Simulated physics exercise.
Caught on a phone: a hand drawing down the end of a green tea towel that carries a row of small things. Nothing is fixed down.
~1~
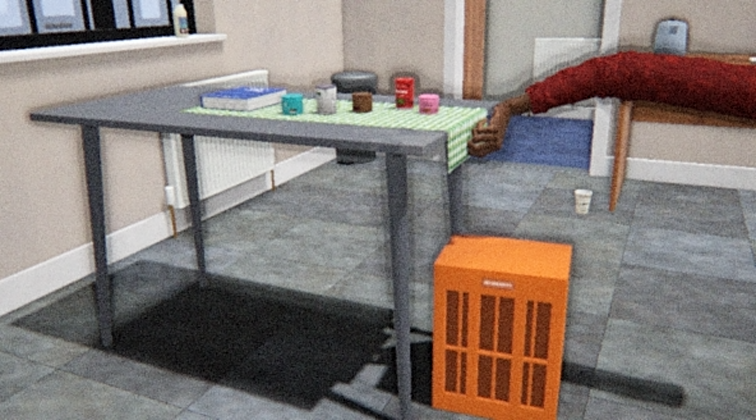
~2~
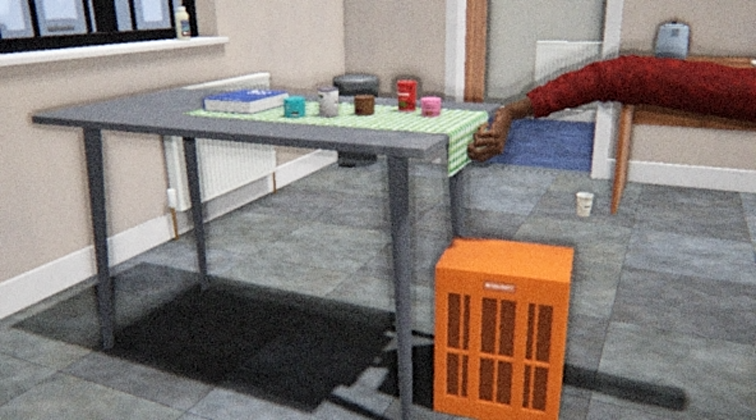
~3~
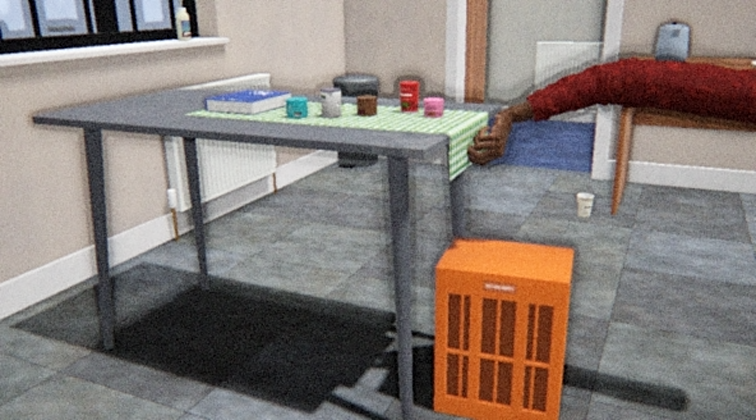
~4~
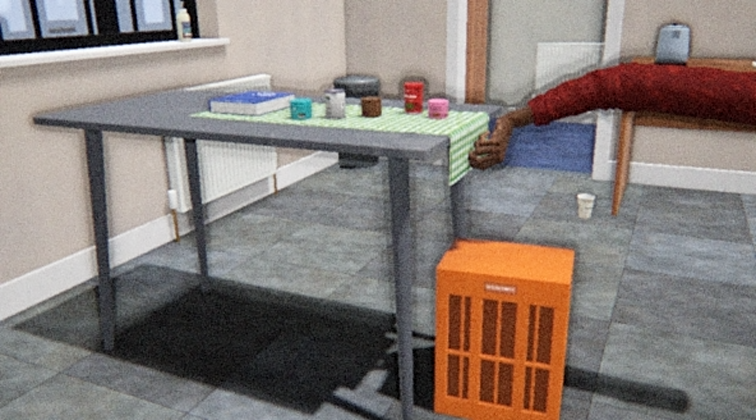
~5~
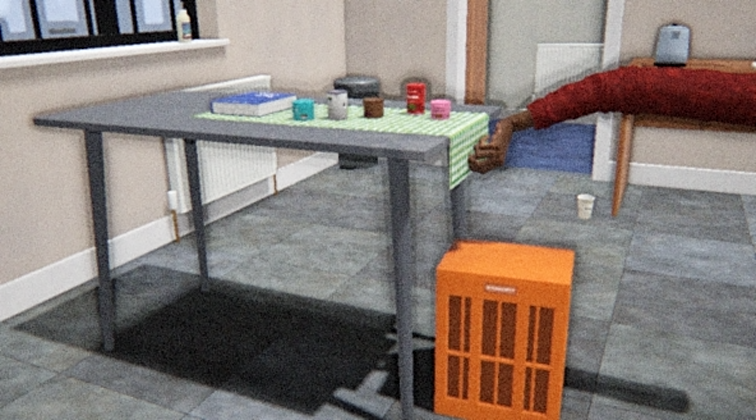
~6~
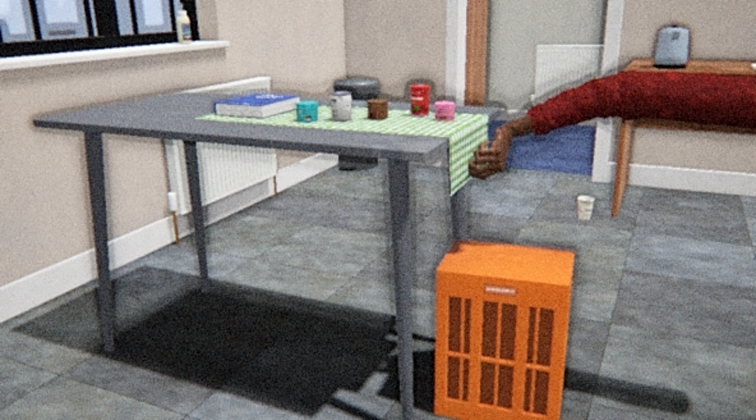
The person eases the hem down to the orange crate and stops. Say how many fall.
The desk loses two.
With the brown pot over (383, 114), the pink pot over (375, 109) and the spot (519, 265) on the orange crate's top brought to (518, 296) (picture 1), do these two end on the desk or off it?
The brown pot is carried off; the pink pot comes down.
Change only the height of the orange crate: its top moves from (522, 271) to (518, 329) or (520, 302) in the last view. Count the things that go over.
In that case 4 and 3.
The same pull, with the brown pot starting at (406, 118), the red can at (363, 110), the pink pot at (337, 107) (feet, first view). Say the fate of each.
The brown pot drops off; the red can remains up; the pink pot does not fall.
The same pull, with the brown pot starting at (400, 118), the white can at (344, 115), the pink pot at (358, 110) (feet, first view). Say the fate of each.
The brown pot tumbles off; the white can stays on; the pink pot survives.
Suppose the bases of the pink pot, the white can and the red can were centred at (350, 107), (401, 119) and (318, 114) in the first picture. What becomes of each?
The pink pot remains up, the white can drops off, the red can holds on.
Soon after, hem near (470, 230); pink pot gone.
Then, hem on the crate; pink pot and red can gone.
At rest, hem on the crate; pink pot and red can gone. The count of fallen things is two.
